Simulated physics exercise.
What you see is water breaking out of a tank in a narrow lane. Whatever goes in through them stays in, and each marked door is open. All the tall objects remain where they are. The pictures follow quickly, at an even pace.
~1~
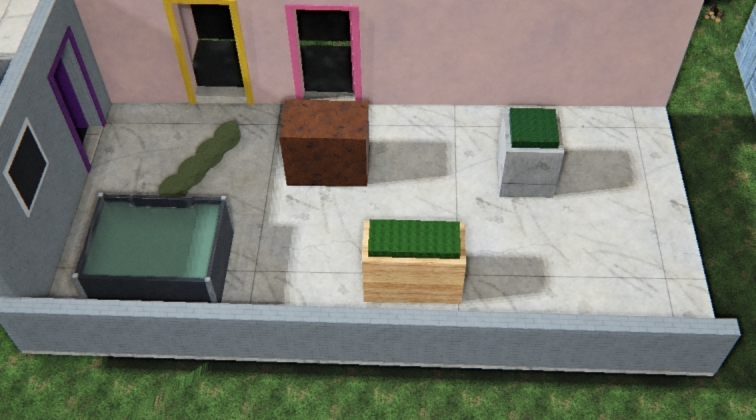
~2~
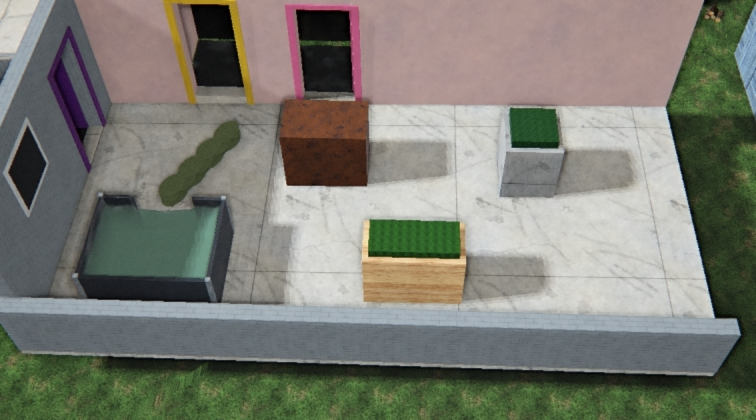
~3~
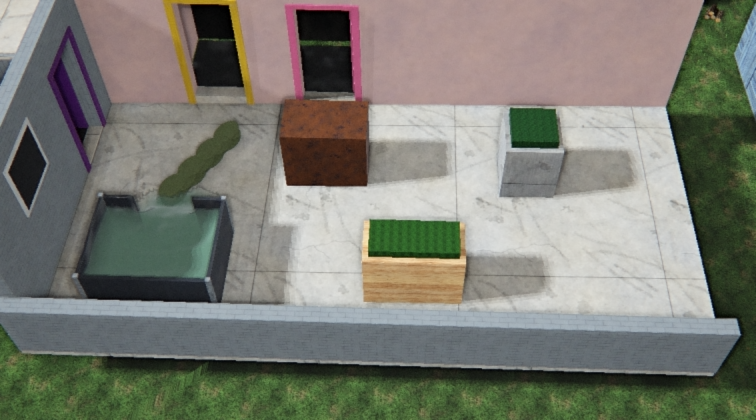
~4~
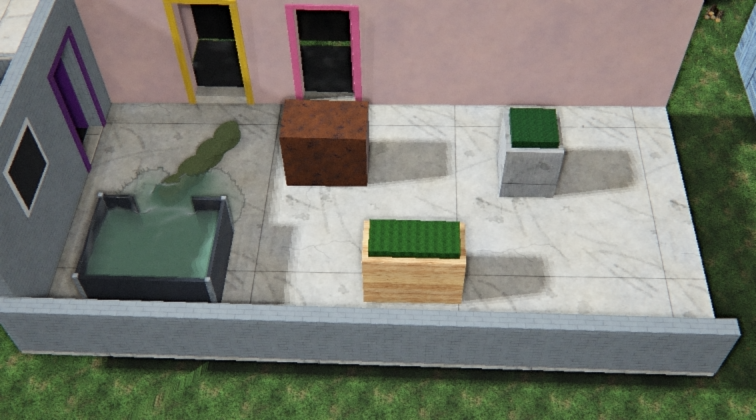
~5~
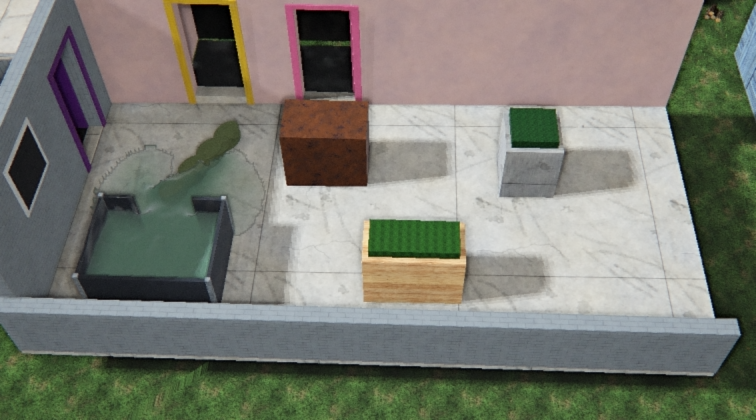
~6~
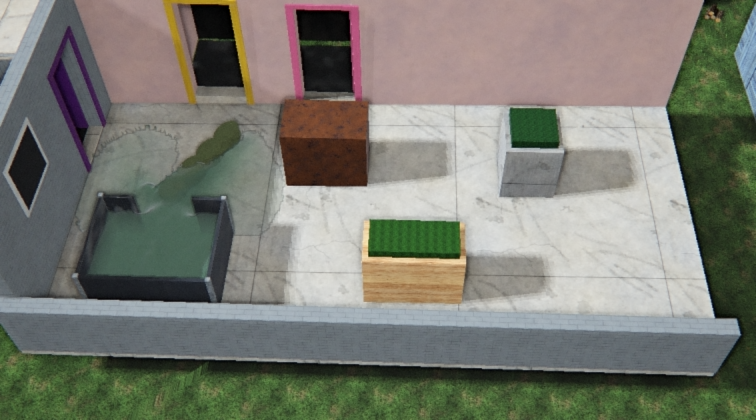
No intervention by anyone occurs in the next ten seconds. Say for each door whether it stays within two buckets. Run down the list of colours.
At the end, the pink door receives more than two buckets, the yellow door receives no more than two buckets, the purple door receives more than two buckets.
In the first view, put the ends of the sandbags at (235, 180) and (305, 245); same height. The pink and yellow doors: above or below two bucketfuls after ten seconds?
Pink: Below the limit; yellow: Over the limit.
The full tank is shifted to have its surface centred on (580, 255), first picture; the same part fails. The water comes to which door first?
I'd go with the door marked pink.
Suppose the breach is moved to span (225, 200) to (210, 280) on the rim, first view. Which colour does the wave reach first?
That's the pink door.
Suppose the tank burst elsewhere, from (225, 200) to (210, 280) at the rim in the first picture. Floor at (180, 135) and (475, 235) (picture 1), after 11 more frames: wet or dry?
Respectively, left dry and inundated.
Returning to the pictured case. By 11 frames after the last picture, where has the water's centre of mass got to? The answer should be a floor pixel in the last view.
About (190, 206).
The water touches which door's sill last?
The yellow one.
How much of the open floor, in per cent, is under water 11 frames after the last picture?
That works out at 30 %.
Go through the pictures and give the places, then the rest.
In the first frame, still water in the open tank at (153, 240).
In the second frame, water pours out on the open tank's far side and has run to a hidden place.
In the third frame, the front is at (152, 195), out from the gap on the open tank's far side.
In the fourth frame, the front is at (213, 170), out from the gap on the open tank's far side.
In the fifth frame, the front is at (133, 158), out from the gap on the open tank's far side.
In the sixth frame, the front is at (256, 135), out from the gap on the open tank's far side.
A moment on, water covers 20 % of the floor; the pink door under two buckets in, the yellow door not reached, the purple door over two buckets in.
Next, water covers 30 % of the floor; the pink door over two buckets in, the yellow door wet at the sill, nothing in, the purple door over two buckets in.
Then, water covers 45 % of the floor; the pink door far over two buckets in, the yellow door under two buckets in, the purple door far over two buckets in.
Later, water covers 60 % of the floor; the pink door far over two buckets in, the yellow door under two buckets in, the purple door far over two buckets in.
In the end, water covers 70 % of the floor; the pink door far over two buckets in, the yellow door under two buckets in, the purple door far over two buckets in.
